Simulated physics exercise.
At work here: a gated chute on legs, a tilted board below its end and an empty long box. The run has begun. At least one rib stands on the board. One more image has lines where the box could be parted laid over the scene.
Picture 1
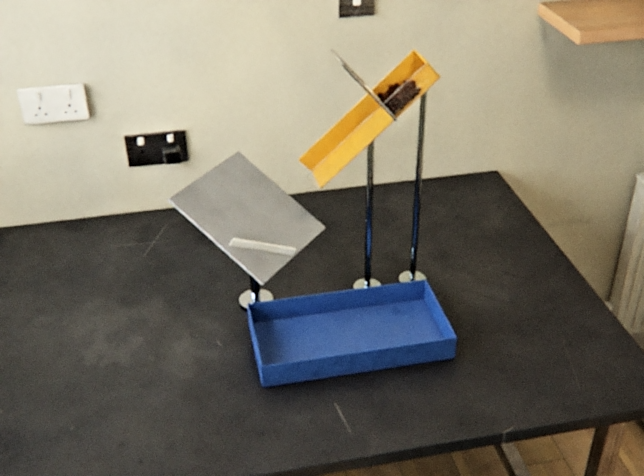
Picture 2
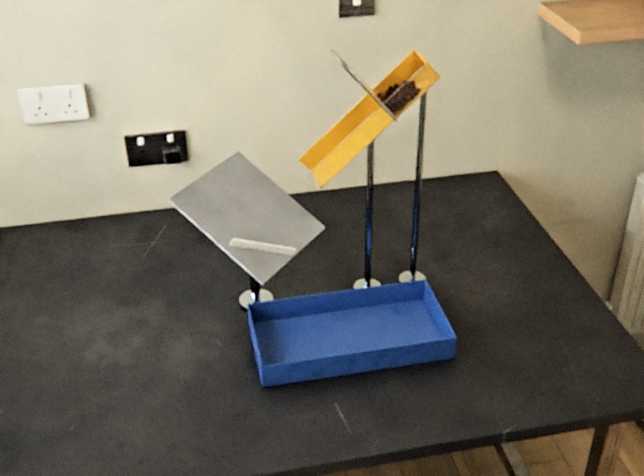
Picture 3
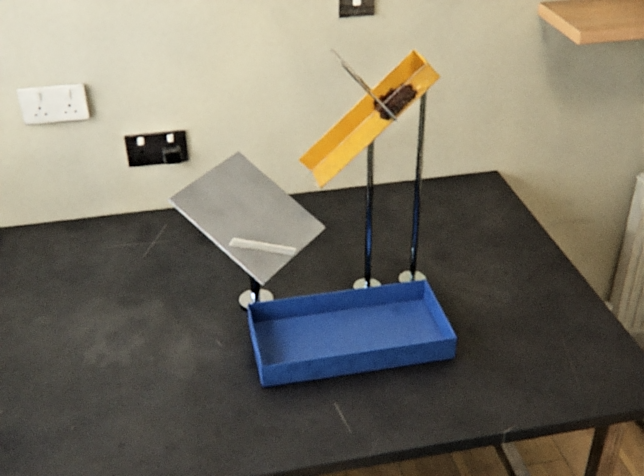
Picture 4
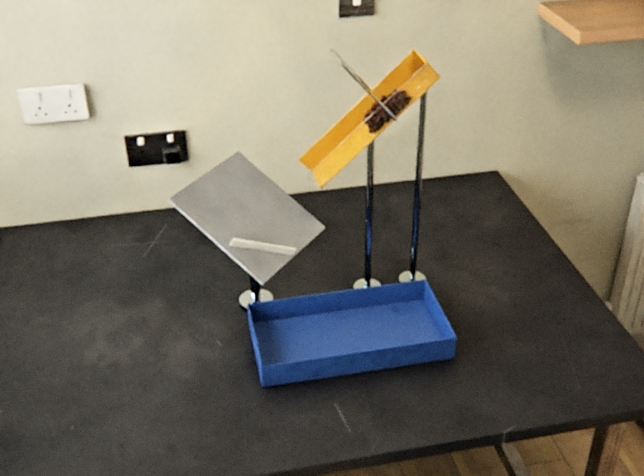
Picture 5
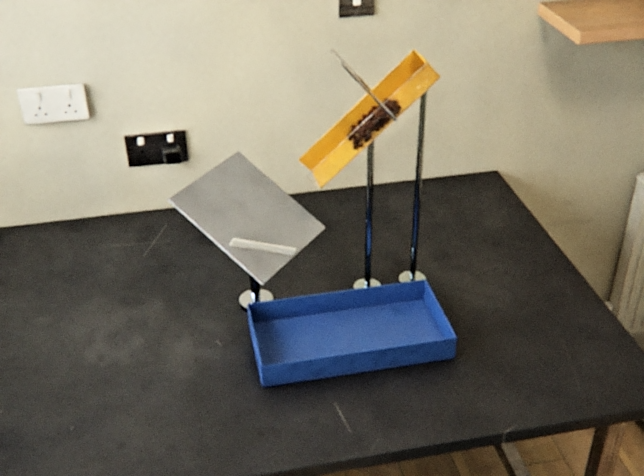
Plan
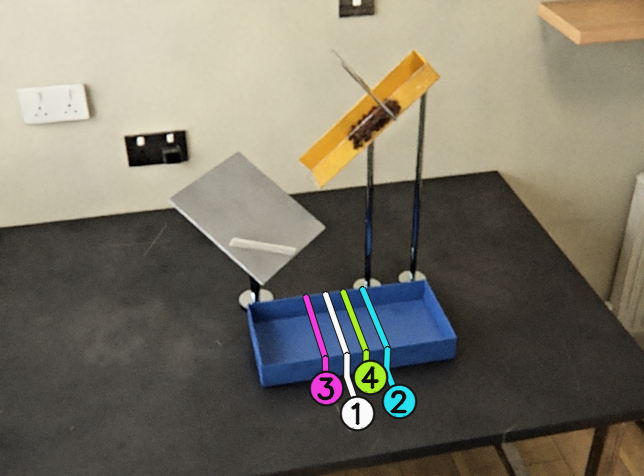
Dark brown berries sit bunched behind a thin gate near the top of a sloping yellow chute, then begin to slip past it. They slide down to the left, stretching into a loose cluster partway along the chute, while the tilted grey board and the empty blue box below stay still.
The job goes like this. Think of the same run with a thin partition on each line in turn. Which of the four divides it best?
I would pick line 1.
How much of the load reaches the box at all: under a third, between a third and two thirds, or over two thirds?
About that: Over two thirds.
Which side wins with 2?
The left side.
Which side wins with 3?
More lands on the right.
On the marked copy, line 1 crosses the front rim at (346, 354); line 2 crosses the front rim at (387, 348); line 3 crosses the front rim at (325, 357); line 4 crosses the front rim at (366, 351).
For line 1, of what is caught, about two thirds on the left of the divider, about a third on the right.
For line 2, of what is caught, nearly all on the left of the divider, a stray few on the right.
For line 3, of what is caught, a small part on the left of the divider, nearly all on the right.
For line 4, of what is caught, nearly all on the left of the divider, a small part on the right.
